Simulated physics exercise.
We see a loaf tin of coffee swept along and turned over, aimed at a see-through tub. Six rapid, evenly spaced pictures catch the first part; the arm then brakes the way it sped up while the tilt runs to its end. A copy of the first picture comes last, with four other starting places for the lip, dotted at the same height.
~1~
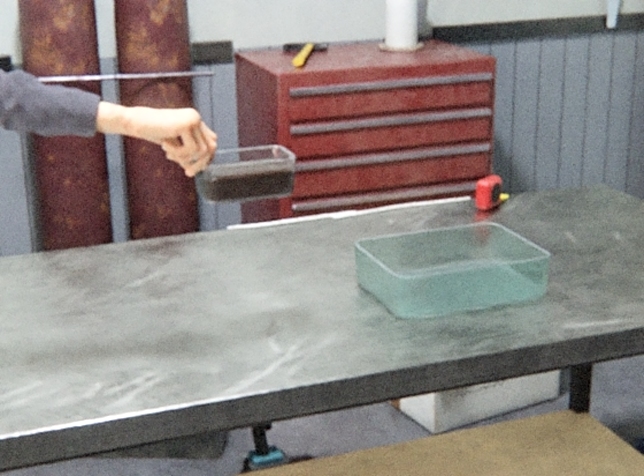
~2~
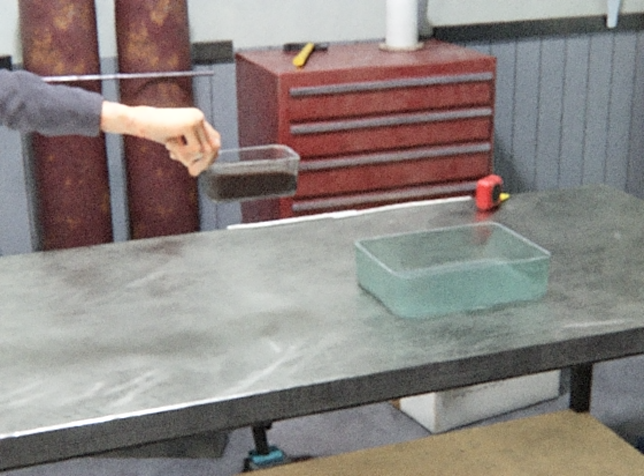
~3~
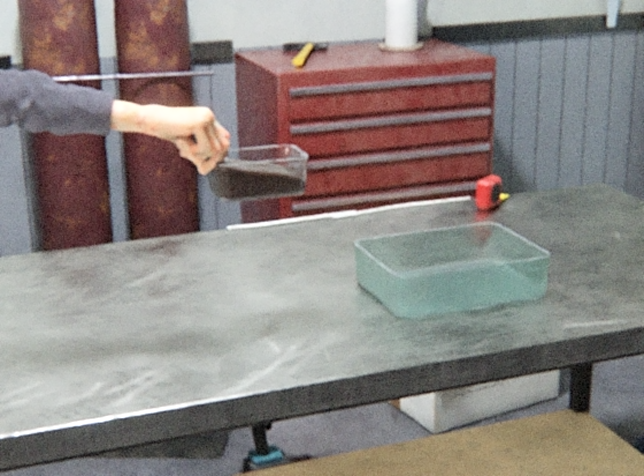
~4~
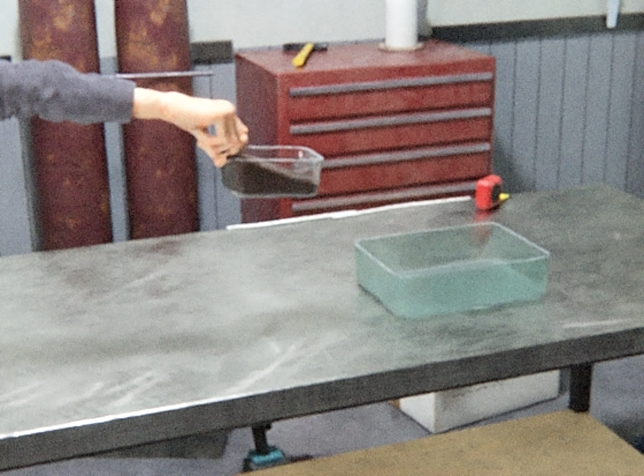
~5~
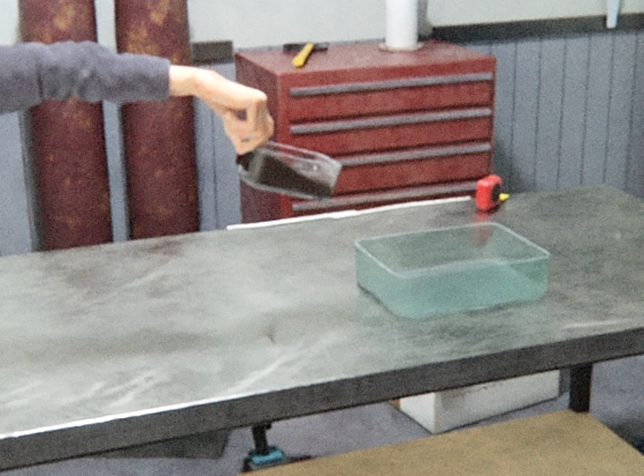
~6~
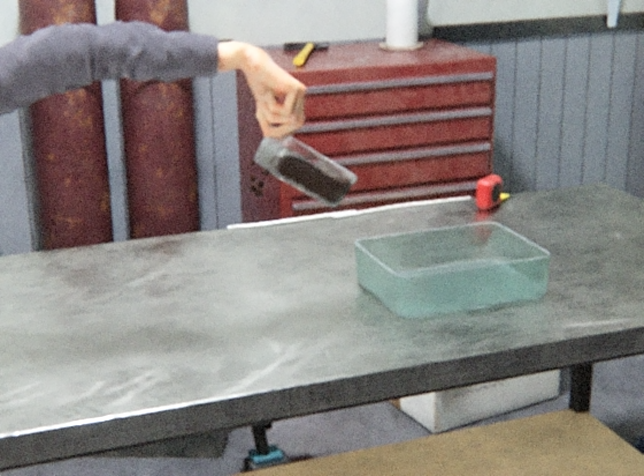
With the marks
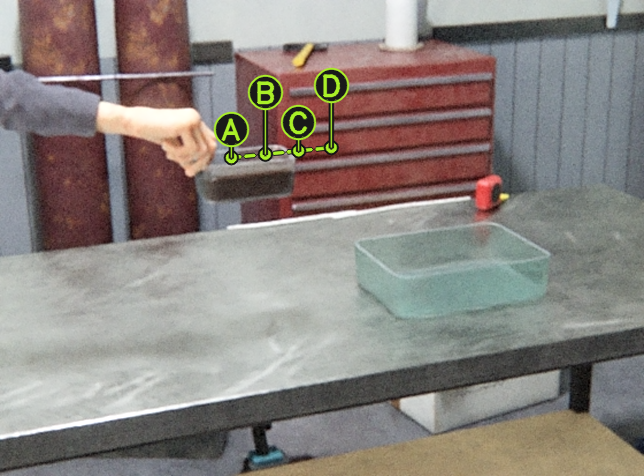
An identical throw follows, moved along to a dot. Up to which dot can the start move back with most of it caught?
A.
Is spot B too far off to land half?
No, not at all.
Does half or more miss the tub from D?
No.
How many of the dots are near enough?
All four.
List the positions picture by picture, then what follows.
The first picture shows upright, lip at (287, 152); tub from (395, 318) to (544, 295); nothing has left yet.
The second picture shows upright, lip at (291, 151); nothing has left yet.
The third picture shows upright, lip at (300, 150); nothing has left yet.
The fourth picture shows tipped about 6°, lip at (315, 153); coffee is over the rim, down to (224, 156).
The fifth picture shows tipped about 18°, lip at (333, 161); coffee is over the rim, down to (243, 167).
The sixth picture shows tipped about 34°, lip at (349, 172); coffee is over the rim, down to (258, 193).
In lime, A at (231, 157); B at (265, 154); C at (298, 150); D at (331, 147).
Choosing A, about 66 % lands in the tub, 27 % falls short and 7 % goes beside or beyond.
Choosing B, about 76 % lands in the tub, 13 % falls short and 11 % goes beside or beyond.
Choosing C, about 76 % lands in the tub, 5 % falls short and 19 % goes beside or beyond.
Choosing D, about 86 % lands in the tub, 6 % falls short and 8 % goes beside or beyond.
